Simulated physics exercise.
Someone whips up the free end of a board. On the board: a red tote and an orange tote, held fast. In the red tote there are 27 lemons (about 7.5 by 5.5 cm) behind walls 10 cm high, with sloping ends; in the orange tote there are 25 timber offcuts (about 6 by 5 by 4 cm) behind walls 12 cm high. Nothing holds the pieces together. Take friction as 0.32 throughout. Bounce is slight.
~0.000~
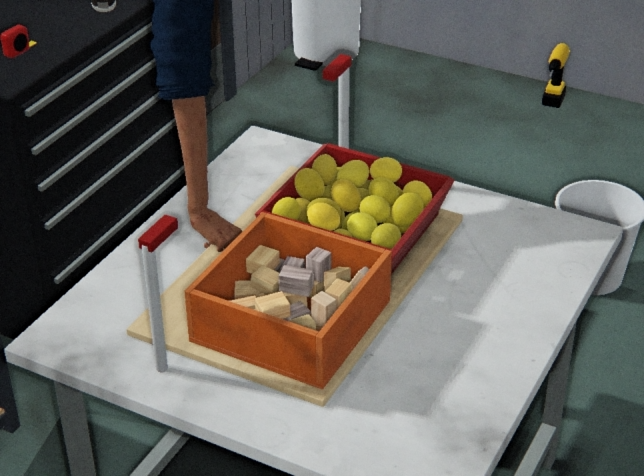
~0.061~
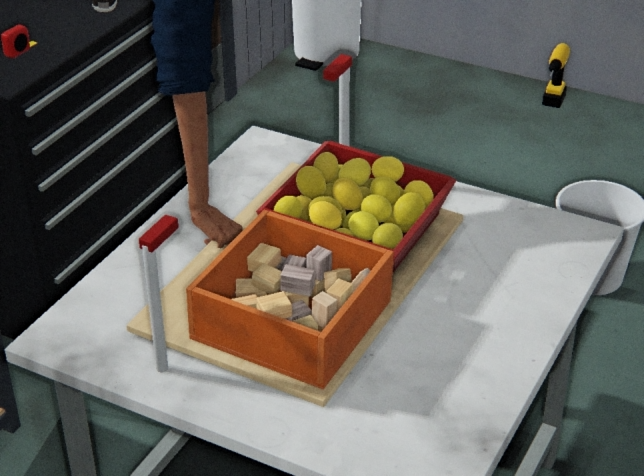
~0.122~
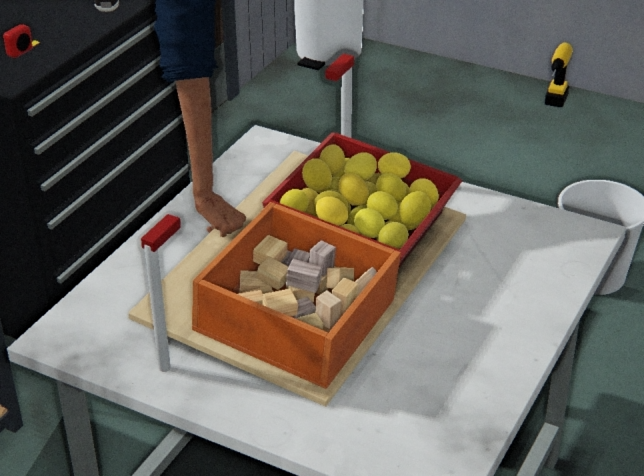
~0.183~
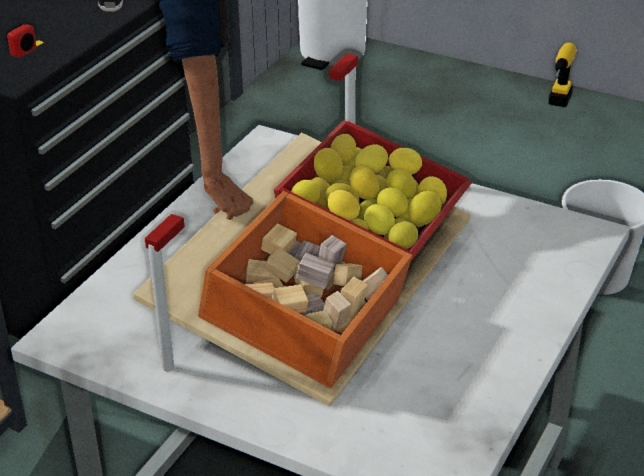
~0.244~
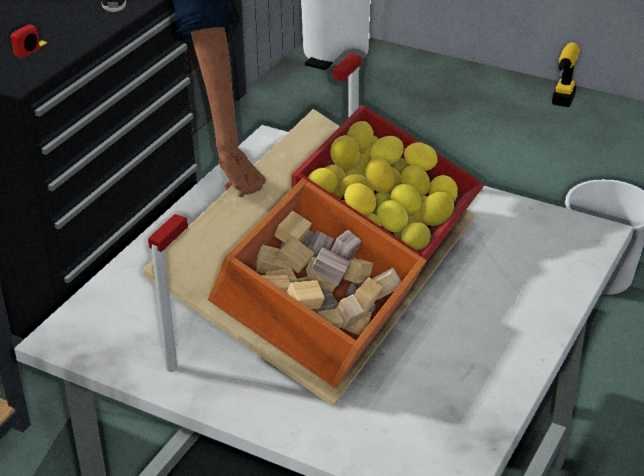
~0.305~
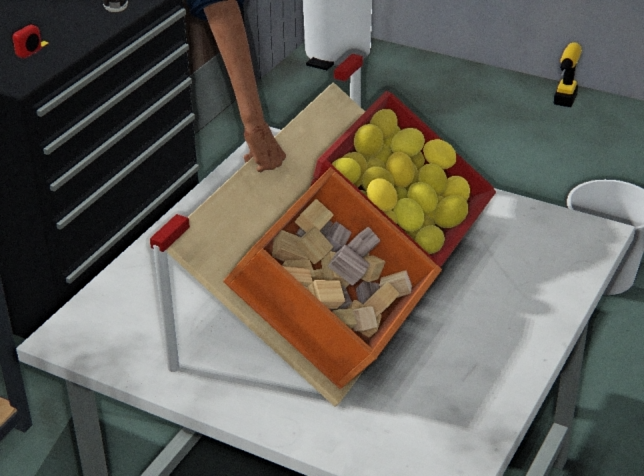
A hand lifted the left side of a wooden board on a table, tilting it steeply to the right, while the orange box of wood blocks and red box of lemons on it leaned over too.
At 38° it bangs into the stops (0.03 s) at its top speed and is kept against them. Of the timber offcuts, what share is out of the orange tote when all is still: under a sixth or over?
Under a sixth of the timber offcuts leave the orange tote.
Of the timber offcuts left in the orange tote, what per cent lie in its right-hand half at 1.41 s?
About 100 per cent.
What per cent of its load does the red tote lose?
Red tote 35 per cent.
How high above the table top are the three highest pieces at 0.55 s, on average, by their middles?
About 26 cm.
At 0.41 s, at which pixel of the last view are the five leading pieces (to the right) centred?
At about (428, 246).
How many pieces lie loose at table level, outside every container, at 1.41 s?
Some 5 pieces.
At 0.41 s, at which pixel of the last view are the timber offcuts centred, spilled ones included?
Around (362, 285).
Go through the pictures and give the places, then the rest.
In the first picture (places track the rim corner closest to us here), orange tote (318, 334); red tote (its farthest corner) (327, 145); tipped 0°; all still inside.
Orange tote (320, 334); red tote (329, 142); tipped 1°, in the second picture.
Orange tote (327, 335); red tote (335, 134); tipped 5°, in the third picture.
Orange tote (339, 337); red tote (347, 122); tipped 12°, in the fourth picture.
Orange tote (355, 343); red tote (365, 108); tipped 22°, in the fifth picture.
Orange tote (372, 352); red tote (390, 94); tipped 34°; all still inside, in the sixth picture.
After 0.31 s, the lift is arrested.
After 0.41 s, tilt 38°; the red tote has all 27 and the orange tote has all 25.
After 0.55 s, tilt 38°; the red tote is down by 2 of 27 and the orange tote has all 25.
After 0.81 s, tilt 38°; the red tote is down by 9 of 27 and the orange tote is down by 1 of 25.
Outcome (at 1.41 s), the red tote is down by 9 of 27 and the orange tote is down by 1 of 25. Asked share, 1 of 25, 4 per cent.
